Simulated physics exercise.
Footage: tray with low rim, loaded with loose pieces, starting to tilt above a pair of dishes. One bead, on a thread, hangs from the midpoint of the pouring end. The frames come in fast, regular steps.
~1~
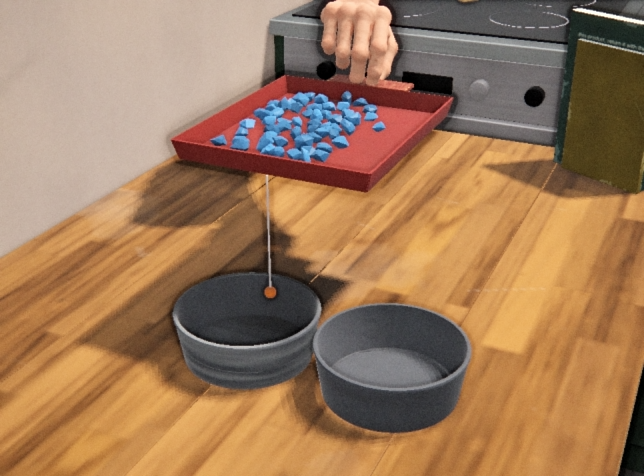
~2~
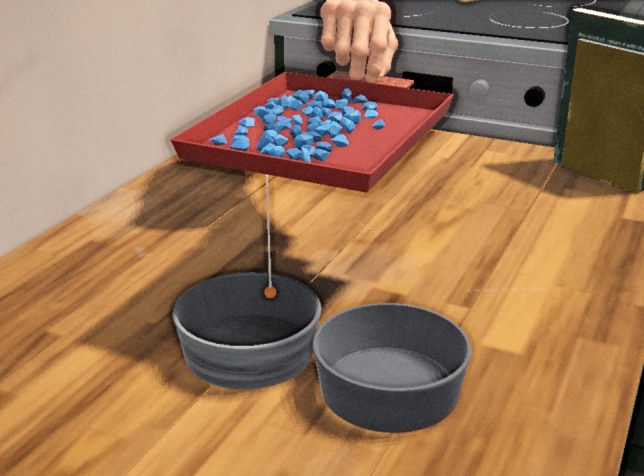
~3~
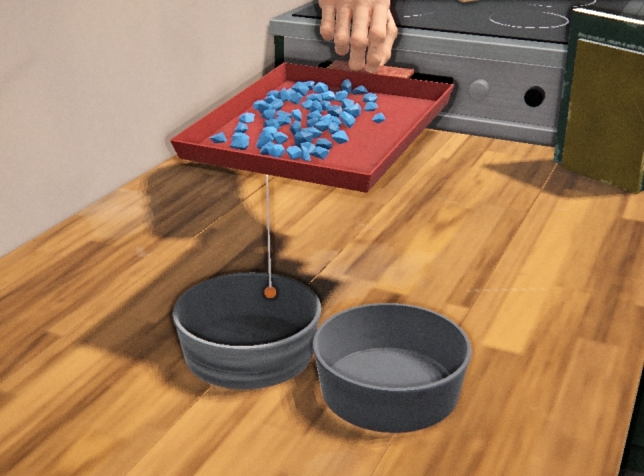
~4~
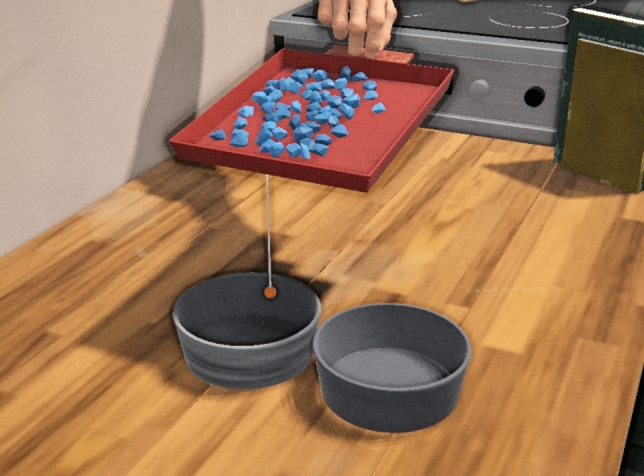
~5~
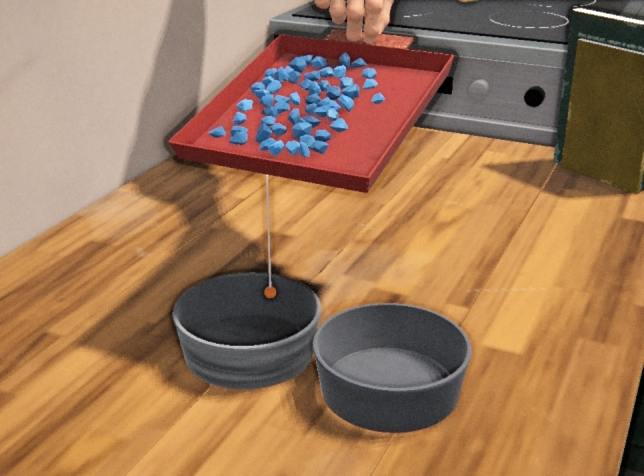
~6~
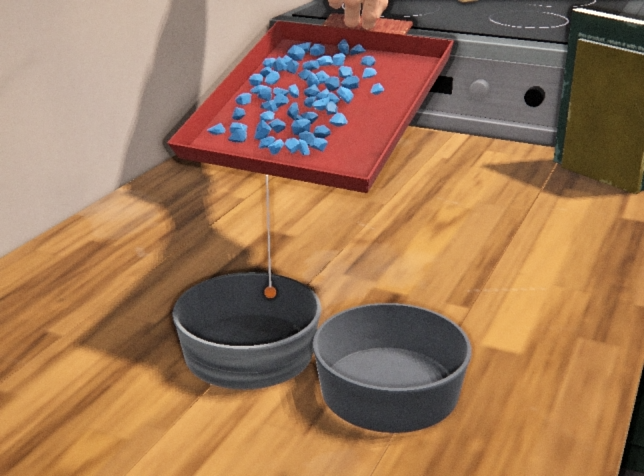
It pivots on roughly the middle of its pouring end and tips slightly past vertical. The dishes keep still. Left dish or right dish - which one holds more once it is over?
The left one holds more.
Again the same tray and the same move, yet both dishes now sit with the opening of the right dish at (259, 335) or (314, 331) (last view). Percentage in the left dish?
You'd end up with around 20 per cent and then around 40 per cent.
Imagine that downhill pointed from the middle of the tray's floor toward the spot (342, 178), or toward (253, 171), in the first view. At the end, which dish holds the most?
The first try: Right. The second: The left-hand dish.
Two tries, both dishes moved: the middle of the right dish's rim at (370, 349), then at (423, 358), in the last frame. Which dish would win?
Try 1 - the dish at left, try 2 - the dish at left.
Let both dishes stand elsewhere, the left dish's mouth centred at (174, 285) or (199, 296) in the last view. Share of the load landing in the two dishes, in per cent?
In order: 50 percent, then 60 percent.
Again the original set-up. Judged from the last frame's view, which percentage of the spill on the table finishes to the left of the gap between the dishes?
It works out to some 80 per cent.
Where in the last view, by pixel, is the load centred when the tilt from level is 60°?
Somewhere near pixel (252, 140).
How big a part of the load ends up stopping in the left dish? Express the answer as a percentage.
It comes to about 50 per cent of the load.
Soon, tray tipped steeply; all on the tray.
A while on, tray tipped right over; about two thirds on the tray; a stray few in the right dish; a small part in the left dish; a stray few outside both; a small part in the air.
Towards the end, tray tipped past a quarter turn; a small part in the right dish; about half in the left dish; about a third outside both.
Finally, tray tipped past a quarter turn; a small part in the right dish; about half in the left dish; about a third outside both.
